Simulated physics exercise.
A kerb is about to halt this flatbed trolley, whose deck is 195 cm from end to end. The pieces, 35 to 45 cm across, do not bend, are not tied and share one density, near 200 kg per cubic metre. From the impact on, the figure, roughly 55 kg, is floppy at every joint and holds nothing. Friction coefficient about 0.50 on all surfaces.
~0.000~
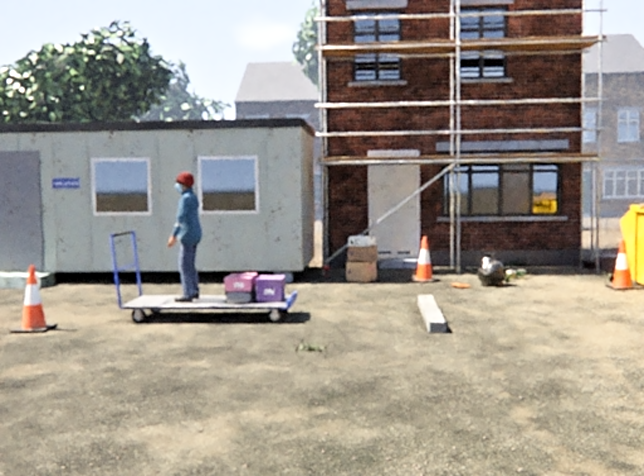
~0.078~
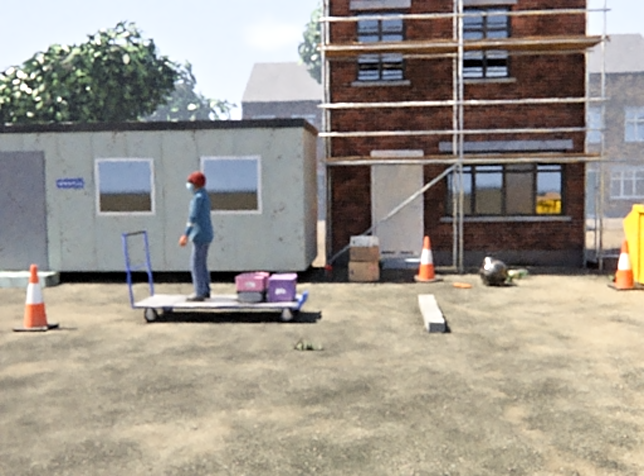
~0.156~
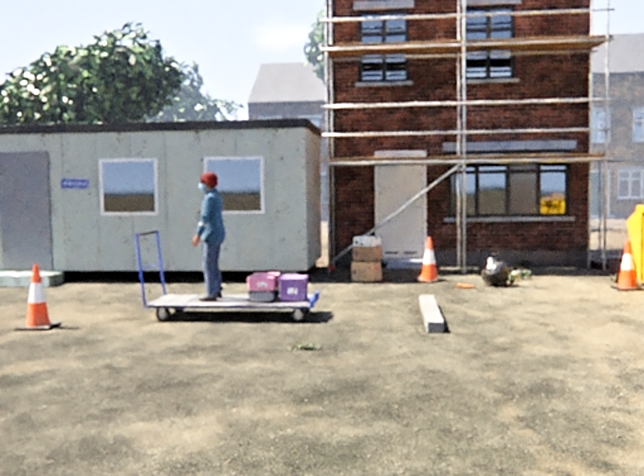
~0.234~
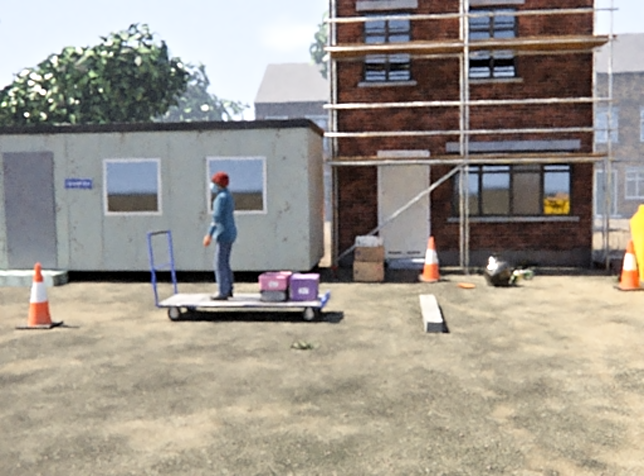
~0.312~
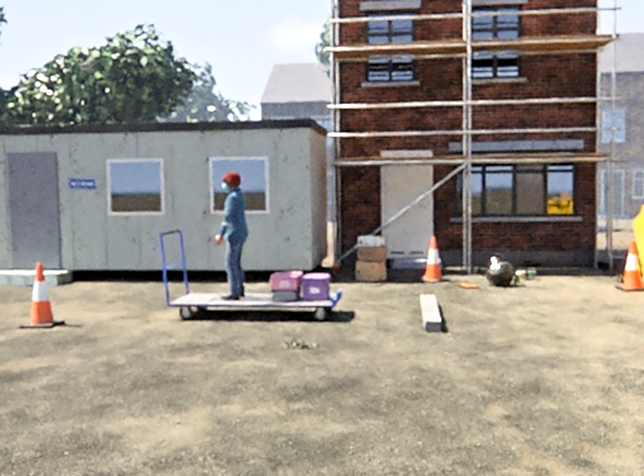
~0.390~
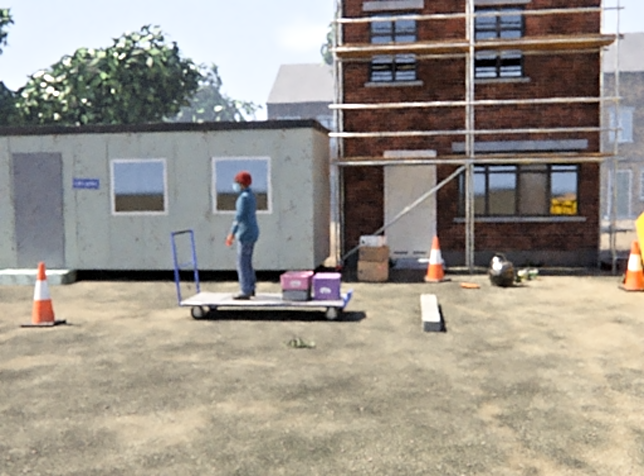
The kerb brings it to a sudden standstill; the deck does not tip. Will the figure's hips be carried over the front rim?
The figure's hips stay behind the front rim.
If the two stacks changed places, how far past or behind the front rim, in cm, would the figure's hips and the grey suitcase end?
Then hips 30 behind, grey 20 behind.
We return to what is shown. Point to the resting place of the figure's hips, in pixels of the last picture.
Around (404, 266).
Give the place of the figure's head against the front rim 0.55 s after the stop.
Some 70 cm behind it.
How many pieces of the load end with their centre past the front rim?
0 in all.
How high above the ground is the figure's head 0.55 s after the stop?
About 90 cm.
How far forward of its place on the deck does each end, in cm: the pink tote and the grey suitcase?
Forward: Pink 15, grey 15.
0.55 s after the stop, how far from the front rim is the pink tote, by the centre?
Some 50 cm behind it.
Impact comes at 0.95 s.
After 1.20 s the figure's hips are 74 cm behind the rim, near (367, 246) in the last picture's view.
After 1.50 s the figure's hips are 44 cm behind the rim, near (392, 265) in the last picture's view.
After 1.95 s the figure's hips are 40 cm behind the rim, near (395, 265) in the last picture's view.
At rest, 4.1 s, nothing is past the rim; behind it, purple tote, pink tote, grey suitcase and the figure's hips.
